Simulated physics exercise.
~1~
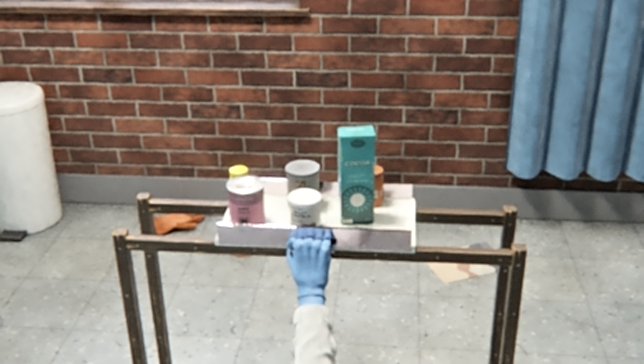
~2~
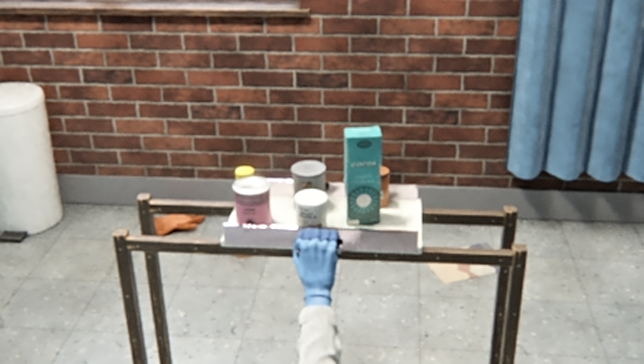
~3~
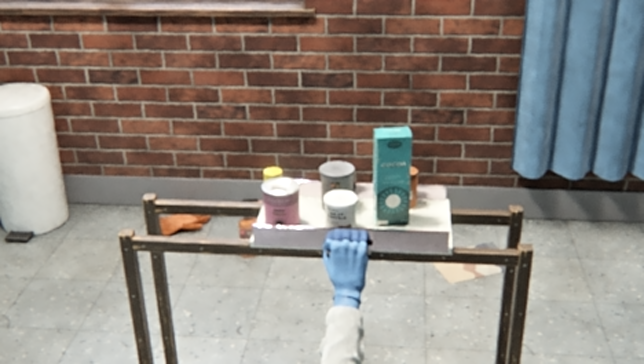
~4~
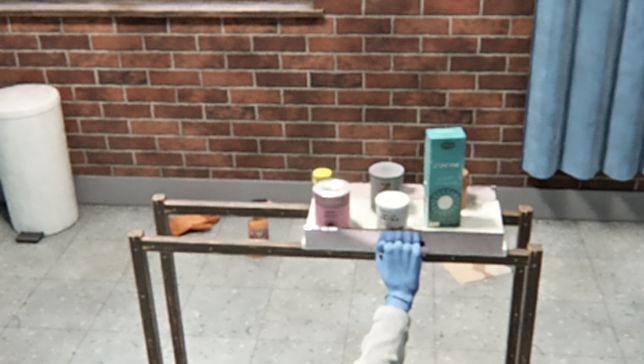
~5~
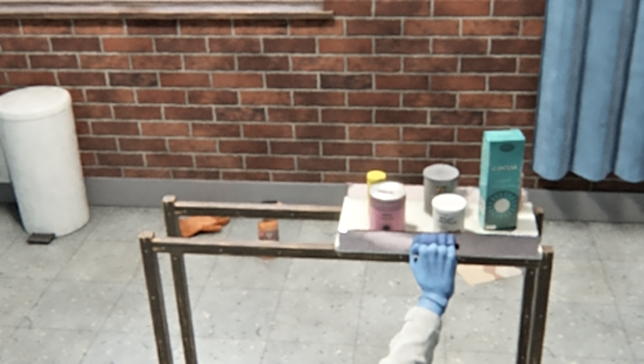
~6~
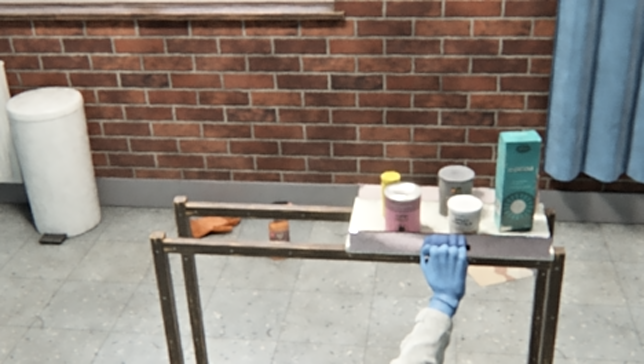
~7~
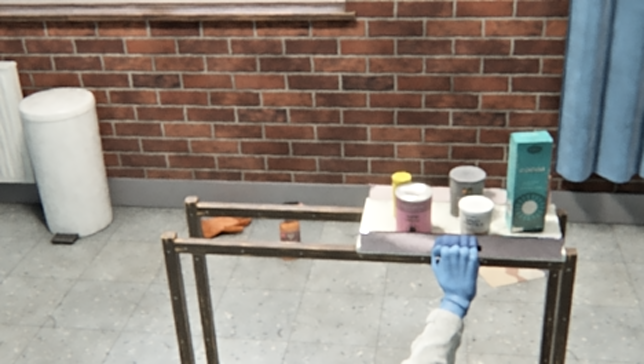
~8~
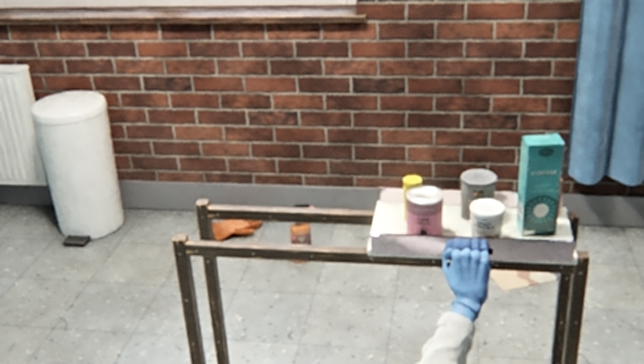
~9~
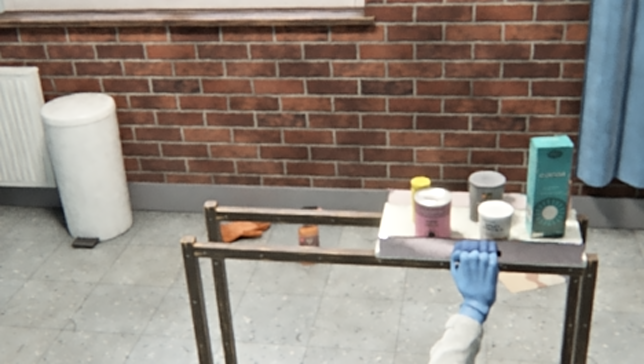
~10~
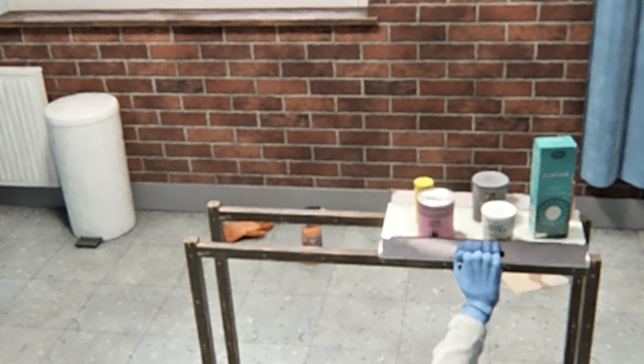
In a room with a brick wall and grey tiled floor, seen from the front and slightly above, a white tray rests on a dark metal frame, with a white bin at left and a blue curtain at right. The tray holds a pink tin and yellow shaker at left, grey and white tins in the middle, and a tall turquoise carton before an orange shaker at right. A blue-gloved hand slides the tray rightward, faster and faster, until it stops at the frame's right end. The view pans slightly left, and everything remains upright aboard.
